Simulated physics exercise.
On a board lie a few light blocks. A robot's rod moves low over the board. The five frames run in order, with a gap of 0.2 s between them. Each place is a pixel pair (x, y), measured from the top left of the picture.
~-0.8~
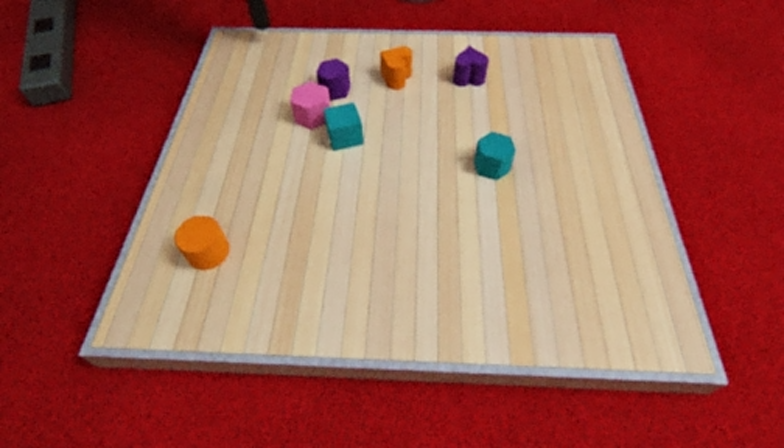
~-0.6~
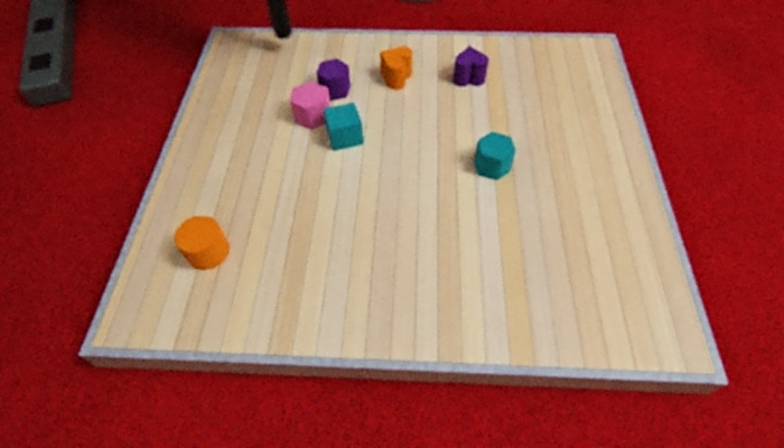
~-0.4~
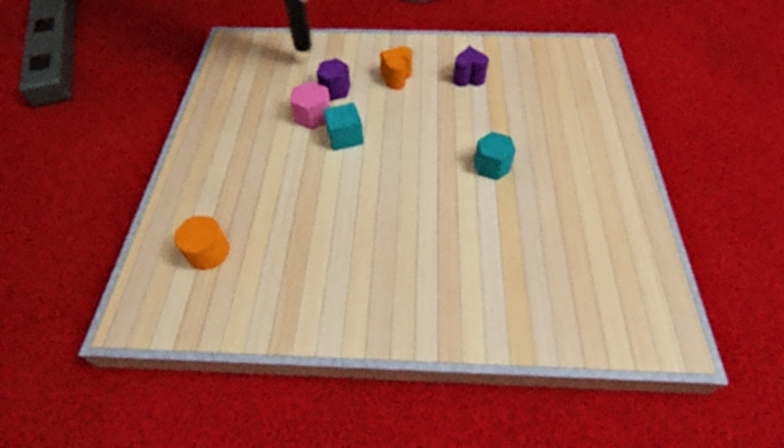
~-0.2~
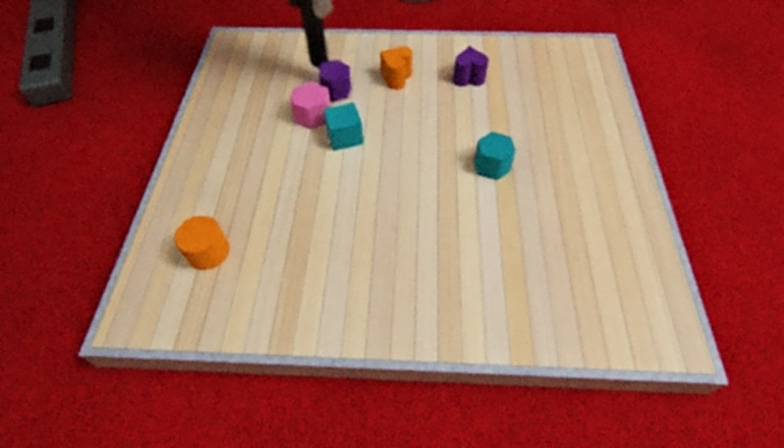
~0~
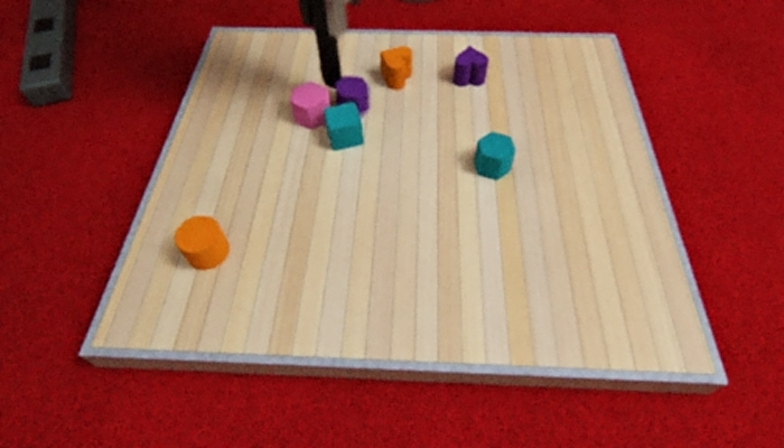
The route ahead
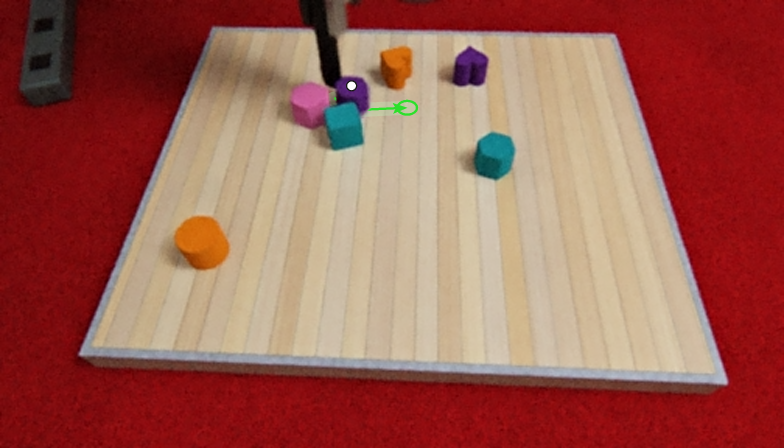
Black rod moving in over a wooden board of coloured blocks and nudging the purple hexagon down and to the right.
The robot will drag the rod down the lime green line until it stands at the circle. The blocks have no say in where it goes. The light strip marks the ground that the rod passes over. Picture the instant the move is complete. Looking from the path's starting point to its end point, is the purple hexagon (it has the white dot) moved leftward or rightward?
My answer: Right.
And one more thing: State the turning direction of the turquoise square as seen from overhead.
Watching from overhead, you'd notice the turquoise square rotating clockwise.
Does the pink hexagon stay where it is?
My answer is yes.
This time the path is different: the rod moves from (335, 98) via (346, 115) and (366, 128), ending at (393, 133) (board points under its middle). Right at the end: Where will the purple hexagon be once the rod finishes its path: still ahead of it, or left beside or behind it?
The rod still drives it.
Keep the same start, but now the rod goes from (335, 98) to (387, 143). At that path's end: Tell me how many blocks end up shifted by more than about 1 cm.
Answer: 2.
The line goes from (335, 98) via (354, 109) and (381, 109), ending at (407, 108); the dot is on the purple hexagon.
What follows on the original path. One third of the way, rod (353, 93); turquoise square (347, 117), turned 20° clockwise; purple hexagon (374, 96).
Two thirds of the way, rod (380, 93); turquoise square (347, 117), turned 20° clockwise; purple hexagon (396, 101), turned 30° clockwise.
At the end, rod (407, 91); pink hexagon unmoved; turquoise square (347, 117), turned 20° clockwise; purple hexagon (405, 104), turned 55° clockwise.
